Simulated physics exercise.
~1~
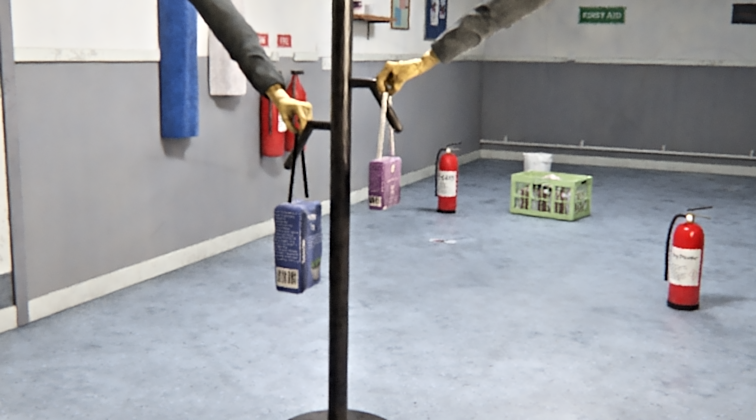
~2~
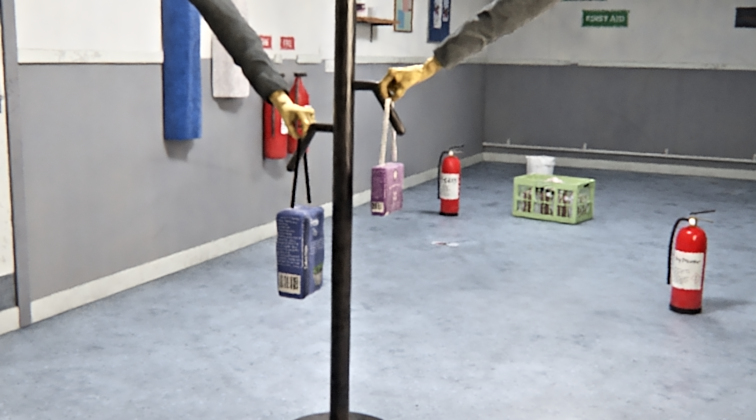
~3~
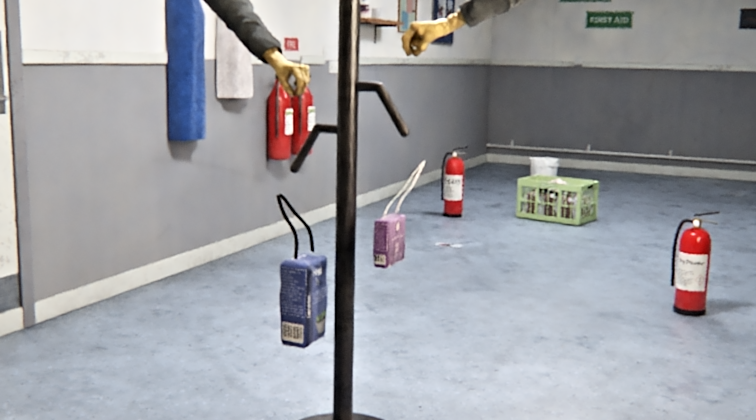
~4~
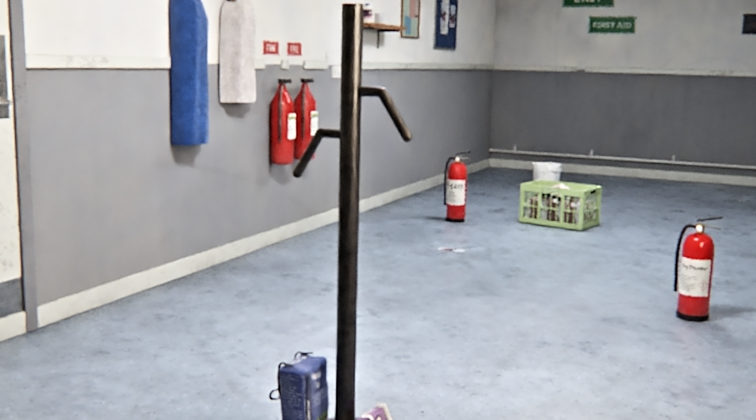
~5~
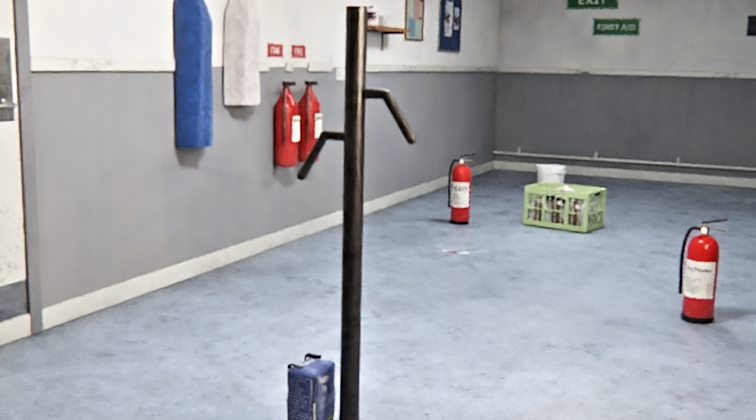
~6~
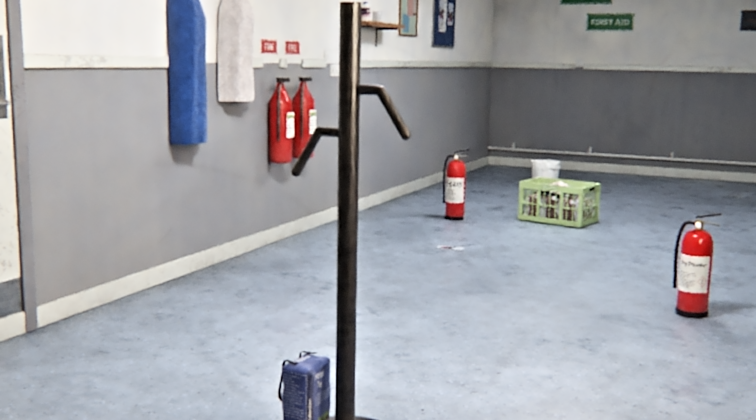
In a room with grey-and-white walls and a blue floor, a slightly swaying camera faces a dark metal stand with a downward-sloping peg on each side. Red extinguishers stand beyond it near a green crate, with blue and pale rolls hanging on the left wall. Two gloved hands reach in from above, holding the loops of a blue sack on the left and a smaller purple pouch on the right at the pegs. The hands let go and draw back, and both fall. The blue sack ends upright on the floor, while the pouch tips and drops out of view behind the stand's base.
